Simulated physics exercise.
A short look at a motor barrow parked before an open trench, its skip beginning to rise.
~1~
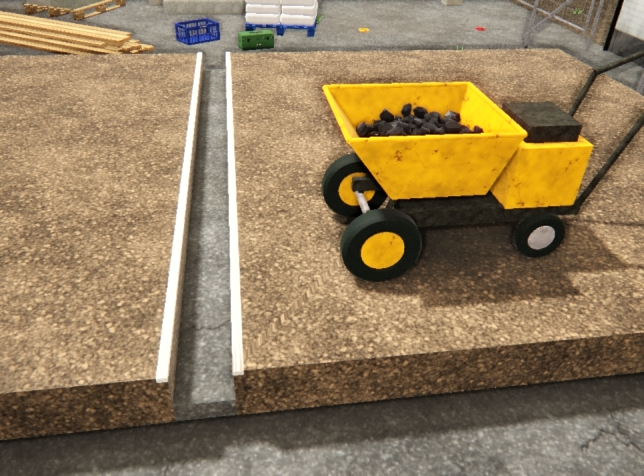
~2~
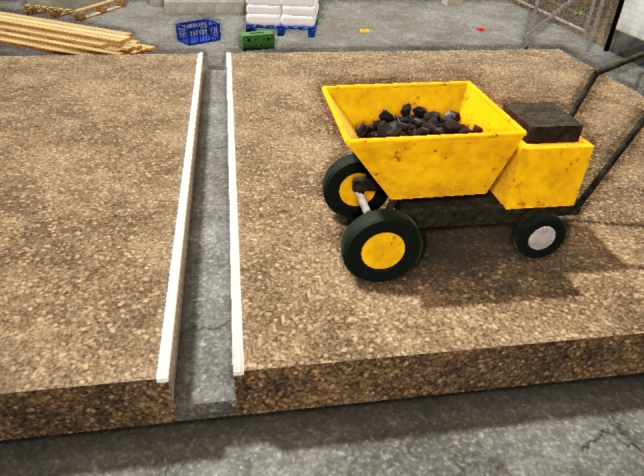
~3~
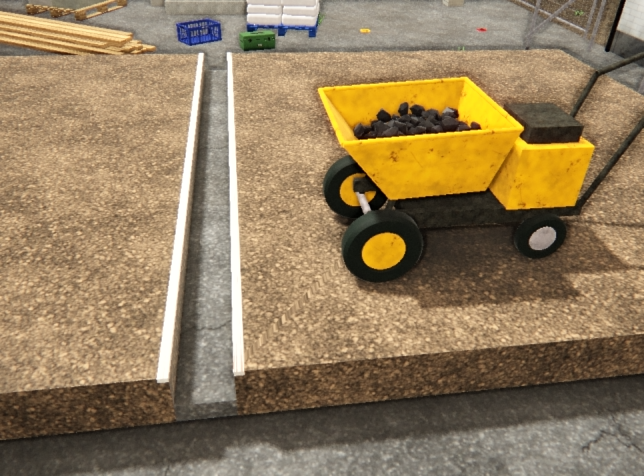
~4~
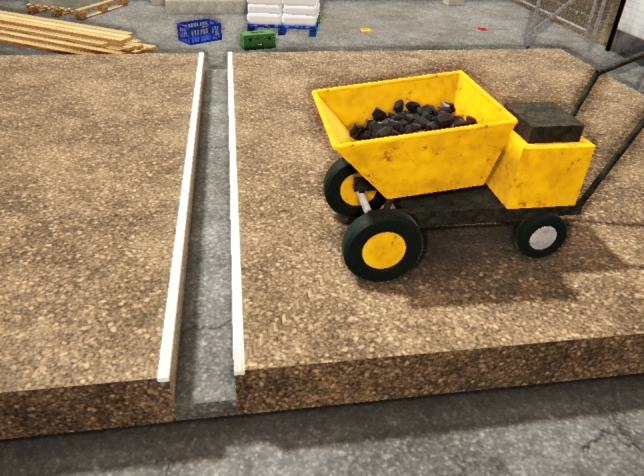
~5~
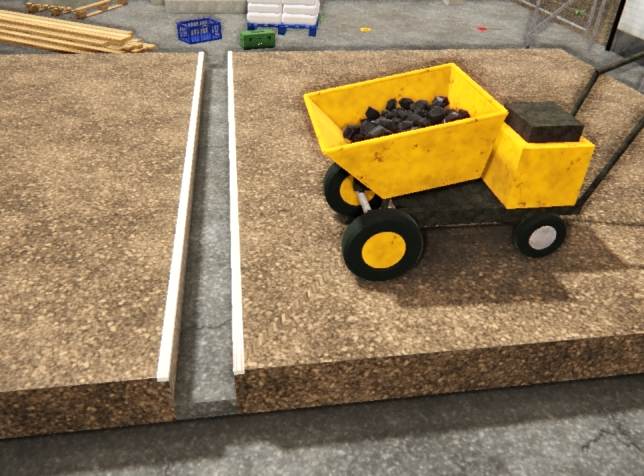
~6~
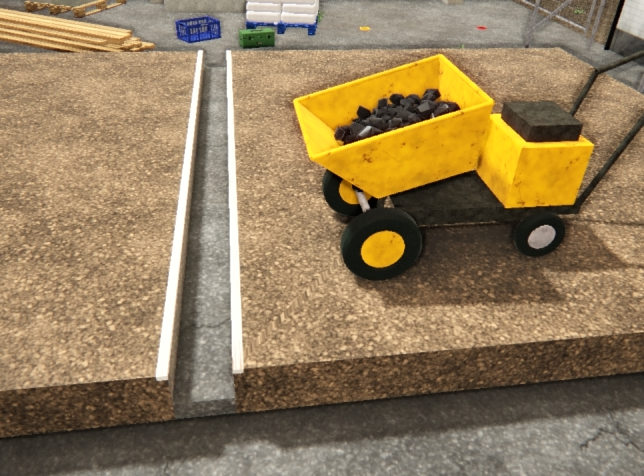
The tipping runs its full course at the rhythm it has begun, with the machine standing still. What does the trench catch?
In the trench: More than half.
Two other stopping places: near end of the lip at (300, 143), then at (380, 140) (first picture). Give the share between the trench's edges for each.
First some 80, then 40 per cent.
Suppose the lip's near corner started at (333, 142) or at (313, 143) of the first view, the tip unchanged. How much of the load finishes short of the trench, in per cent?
In turn 10 and 0 in a hundred.
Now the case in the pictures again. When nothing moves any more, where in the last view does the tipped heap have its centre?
At about (214, 262).
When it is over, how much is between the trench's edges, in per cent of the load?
About 70 per cent.
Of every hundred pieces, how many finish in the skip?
About 5 per cent.
Just after the last frame, skip tipped steeply; every one in the skip.
A moment on, skip tipped steeply; almost all in the skip; just a few short of the trench; just a few in or heaped over the trench.
Further on, skip tipped right over; roughly a quarter in the skip; about a tenth short of the trench; roughly two thirds in or heaped over the trench; just a few beyond it.
When it is over, skip tipped right over; about a tenth in the skip; roughly a quarter short of the trench; roughly two thirds in or heaped over the trench; just a few beyond it.
